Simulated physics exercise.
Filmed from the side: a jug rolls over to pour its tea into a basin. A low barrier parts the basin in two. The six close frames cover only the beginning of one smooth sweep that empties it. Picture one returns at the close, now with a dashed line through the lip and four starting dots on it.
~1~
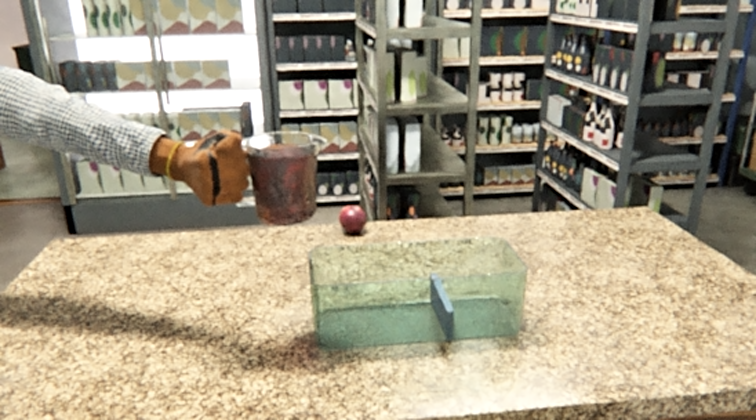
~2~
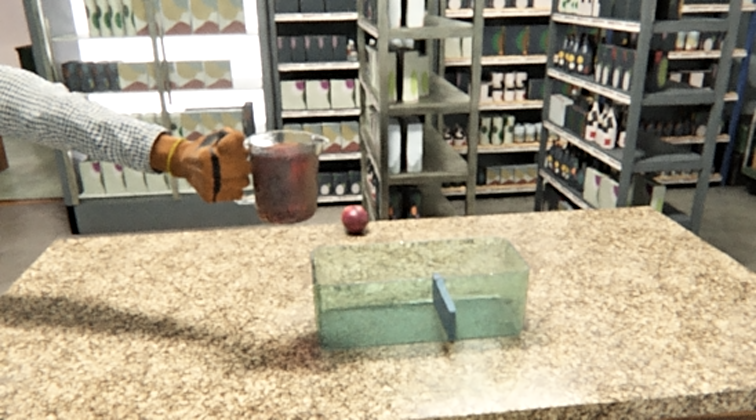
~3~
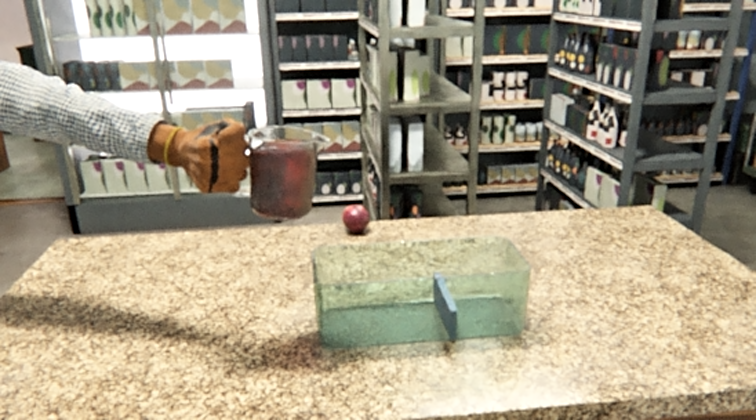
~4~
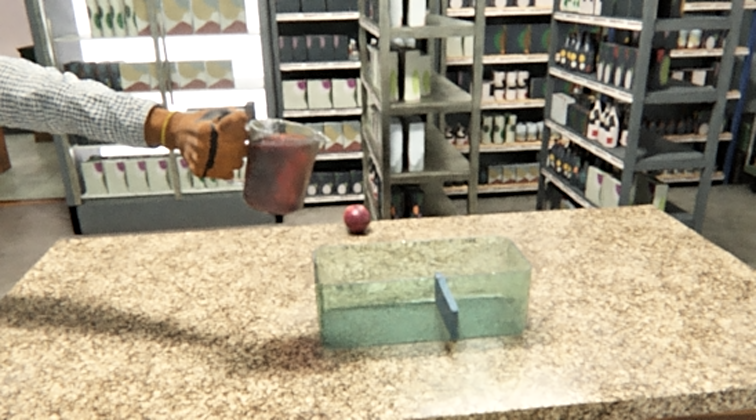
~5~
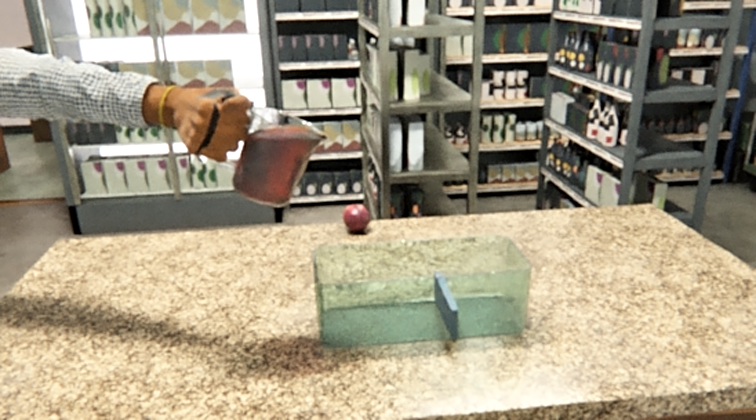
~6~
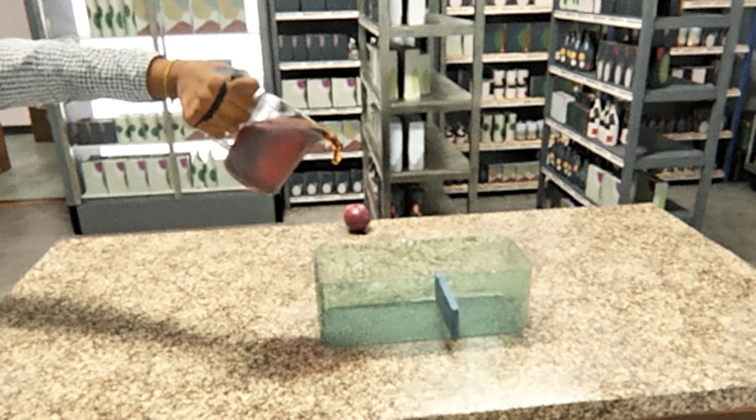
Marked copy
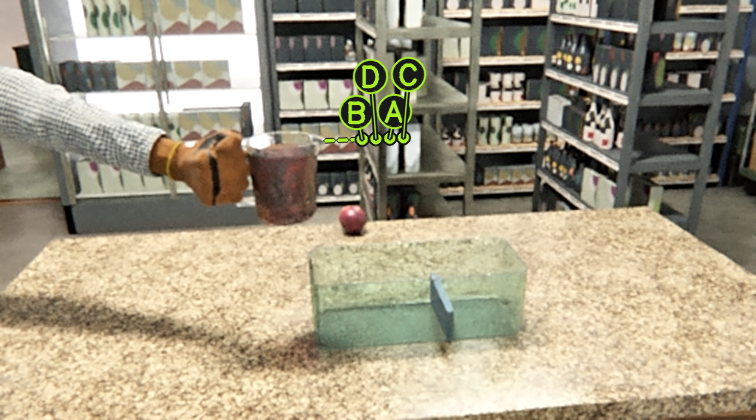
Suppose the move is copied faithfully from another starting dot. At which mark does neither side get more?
B works best here.
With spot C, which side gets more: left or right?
More ends on the right.
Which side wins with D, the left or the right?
The right side.
In lime, A at (389, 138); B at (362, 139); C at (403, 137); D at (375, 138).
Choosing A, about 9 % ends left of the wall and 88 % right of it.
Choosing B, about 54 % ends left of the wall and 43 % right of it; 3 % is lost outside.
Choosing C, about 16 % ends left of the wall and 79 % right of it; 5 % is lost outside.
Choosing D, about 17 % ends left of the wall and 81 % right of it.
